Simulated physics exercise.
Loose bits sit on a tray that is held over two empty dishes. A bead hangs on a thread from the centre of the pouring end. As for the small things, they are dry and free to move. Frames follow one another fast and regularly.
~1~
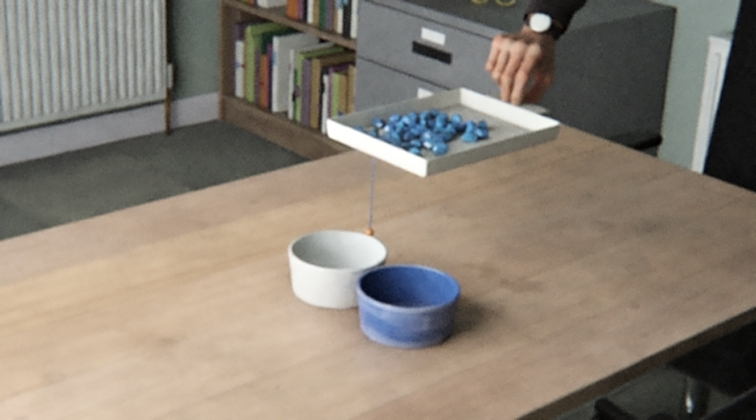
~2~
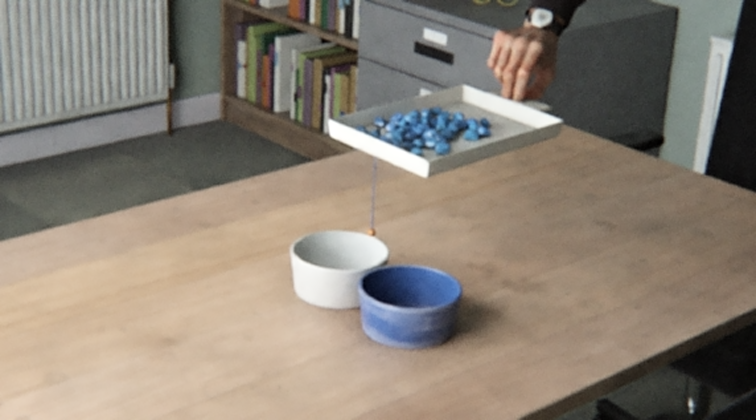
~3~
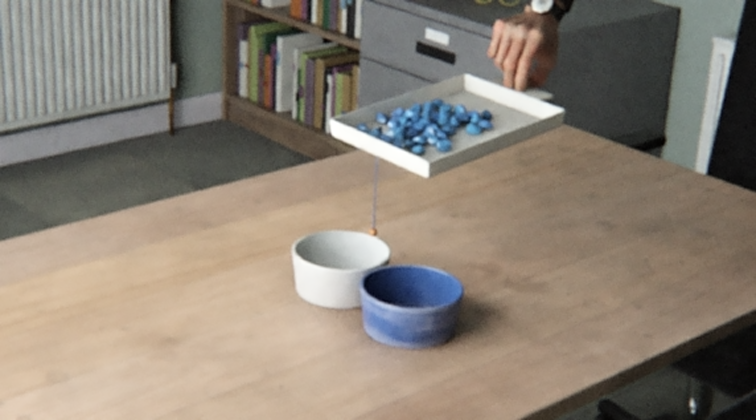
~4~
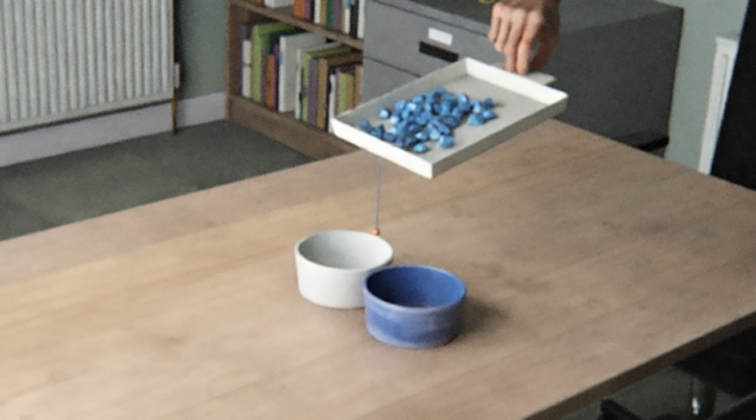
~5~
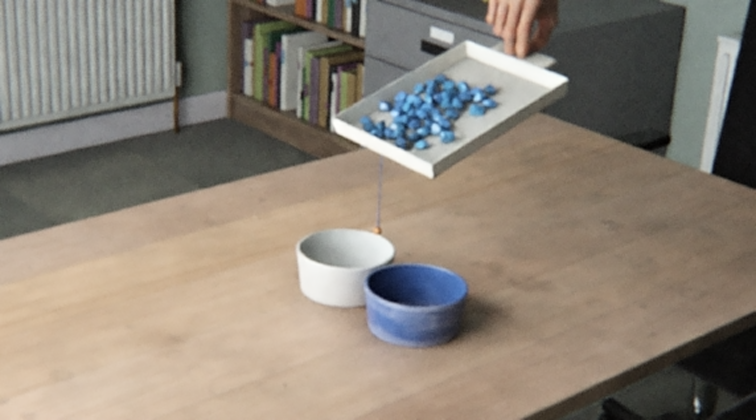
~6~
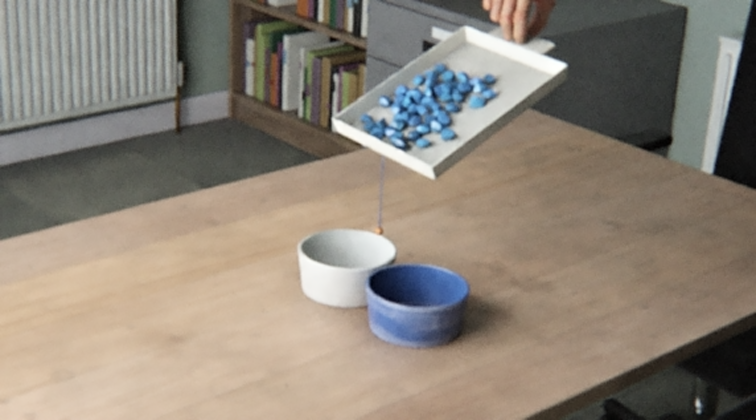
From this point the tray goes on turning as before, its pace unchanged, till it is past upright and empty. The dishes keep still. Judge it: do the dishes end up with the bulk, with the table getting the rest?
Yes. Caught: Above half.
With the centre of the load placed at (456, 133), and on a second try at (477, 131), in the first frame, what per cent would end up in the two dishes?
It's 90 percent the first time and 80 percent the second.
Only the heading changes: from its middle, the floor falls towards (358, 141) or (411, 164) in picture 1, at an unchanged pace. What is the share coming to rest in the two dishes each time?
First heading roughly 20 %, second roughly 90 %.
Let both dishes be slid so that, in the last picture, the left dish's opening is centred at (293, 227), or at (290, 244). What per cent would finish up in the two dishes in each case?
You'd end up with around 80 per cent and then around 80 per cent.
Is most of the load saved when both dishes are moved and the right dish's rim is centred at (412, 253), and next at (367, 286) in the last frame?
At place one not up to half; at place two in excess of half.
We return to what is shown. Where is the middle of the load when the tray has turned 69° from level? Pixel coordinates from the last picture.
Load centre: Approx. (388, 128).
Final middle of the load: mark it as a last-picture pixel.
Around (353, 293).
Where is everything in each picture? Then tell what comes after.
In the first frame, corners of the pouring end at (330, 120) and (426, 159), level; middle of the load at (416, 133), aquarium stones; left dish at (301, 278); right dish at (370, 316); bead on its thread at (370, 232).
In the second frame, corners of the pouring end at (332, 120) and (428, 160), level; middle of the load at (418, 132).
In the third frame, corners of the pouring end at (333, 119) and (429, 161), tipped barely, lowest at the right corner; middle of the load at (419, 128).
In the fourth frame, corners of the pouring end at (335, 119) and (431, 162), tipped a little, lowest at the right corner; middle of the load at (422, 122).
In the fifth frame, corners of the pouring end at (335, 118) and (431, 163), tipped clearly, lowest at the right corner; middle of the load at (422, 115).
In the sixth frame, corners of the pouring end at (336, 118) and (432, 165), tipped clearly, lowest at the right corner; middle of the load at (423, 110); left dish at (310, 276); right dish at (379, 315).
Soon after the last picture, tray tipped steeply; all on the tray.
A little later, tray tipped past a quarter turn; about a third on the tray; a small part in the right dish; about a quarter in the left dish; a stray few outside both; about a quarter in the air.
Later still, tray tipped past a quarter turn; about a third in the right dish; about half in the left dish; about a quarter outside both.
At rest, tray tipped past a quarter turn; about a third in the right dish; about half in the left dish; about a quarter outside both.
